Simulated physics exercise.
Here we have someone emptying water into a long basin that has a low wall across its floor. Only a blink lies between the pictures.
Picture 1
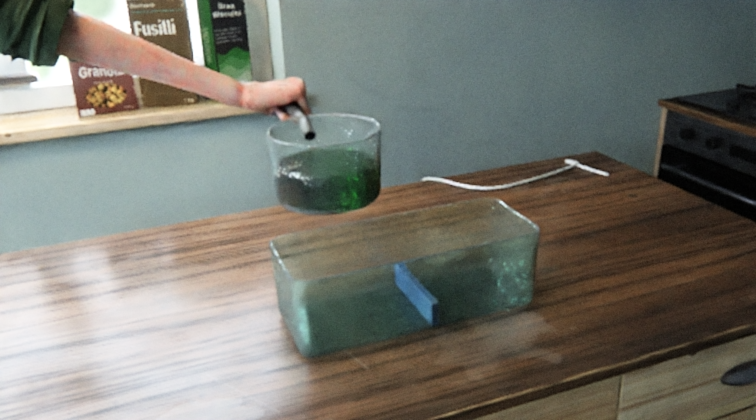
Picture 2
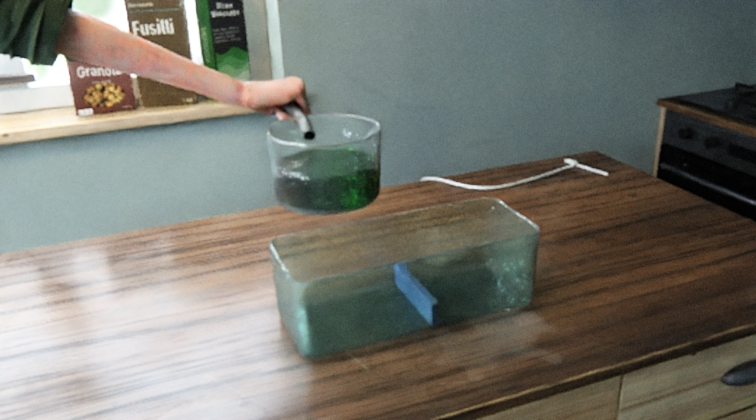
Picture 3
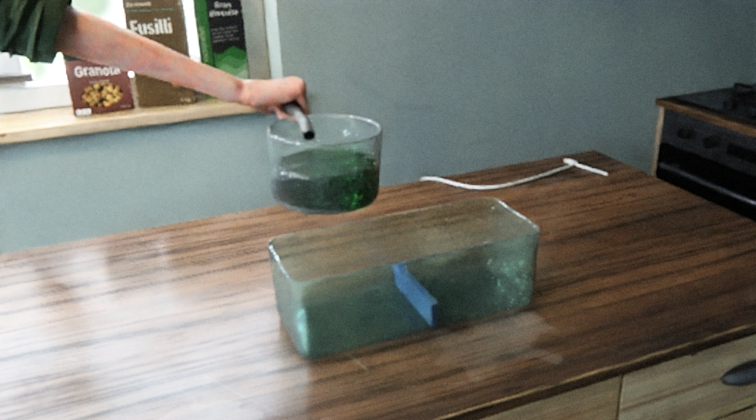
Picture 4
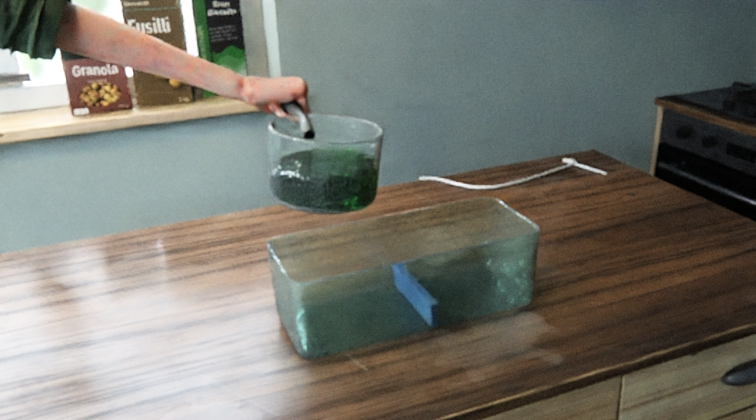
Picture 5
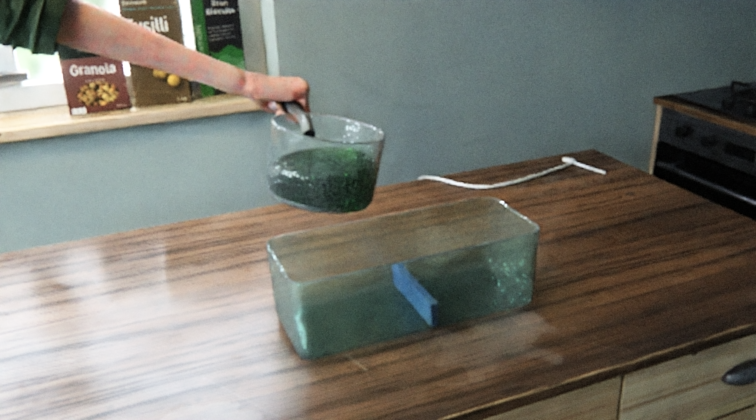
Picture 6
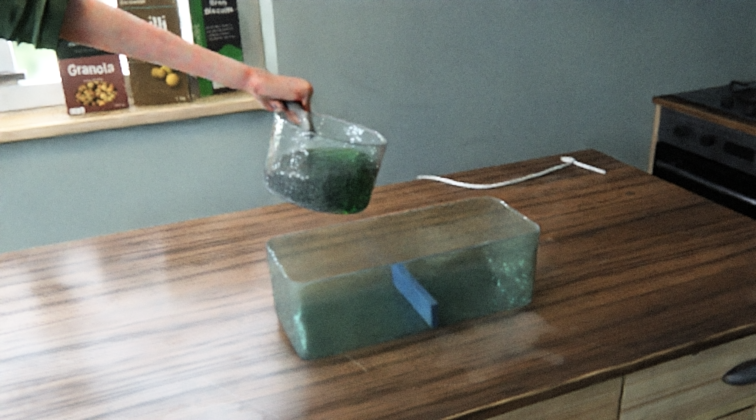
A hand slowly tilts a clear pot of green liquid rightward above a long glass basin.
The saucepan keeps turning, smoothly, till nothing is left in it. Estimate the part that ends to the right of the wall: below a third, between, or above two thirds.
In the end from a third to two thirds is right of the wall.
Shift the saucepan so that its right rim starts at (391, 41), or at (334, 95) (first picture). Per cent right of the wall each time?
In turn 90 and 5 in a hundred.
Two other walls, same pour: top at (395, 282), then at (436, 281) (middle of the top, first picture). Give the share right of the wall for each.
About 80 and 10 per cent.
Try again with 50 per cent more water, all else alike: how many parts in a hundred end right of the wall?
Roughly 60 in a hundred.
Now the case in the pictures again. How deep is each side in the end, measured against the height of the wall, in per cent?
The left part 40 per cent, the right part 40.
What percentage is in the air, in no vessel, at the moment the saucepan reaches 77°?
Close to 25 per cent.
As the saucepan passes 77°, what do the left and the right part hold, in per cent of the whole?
Near 5 on the left, 0 on the right.
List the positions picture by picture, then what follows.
The first frame shows tilt 0°; pouring edge (376, 123); surface from (275, 170) to (373, 155); the long basin's rim runs from (280, 261) to (517, 214); the wall's top is at (415, 282).
The second frame shows tilt 1°; pouring edge (376, 124); surface from (274, 170) to (373, 155).
The third frame shows tilt 3°; pouring edge (377, 125); surface from (273, 170) to (372, 155).
The fourth frame shows tilt 7°; pouring edge (378, 128); surface from (272, 170) to (371, 155).
The fifth frame shows tilt 12°; pouring edge (380, 132); surface from (270, 169) to (372, 155).
The sixth frame shows tilt 18°; pouring edge (382, 138); surface from (268, 170) to (372, 155).
A moment on, the saucepan is tipped on its side and 70 per cent is still to pour, 3 is left of the wall and 1 right of it.
Next, the saucepan is tipped right over and 15 per cent is still to pour, 31 is left of the wall and 42 right of it.
Then the saucepan is tipped right over and 0 per cent is still to pour, 56 is left of the wall and 42 right of it.
Later the saucepan is tipped right over and 0 per cent is still to pour, 56 is left of the wall and 43 right of it.
In the end 56 per cent lies left of the wall, 43 right of it and 1 outside.
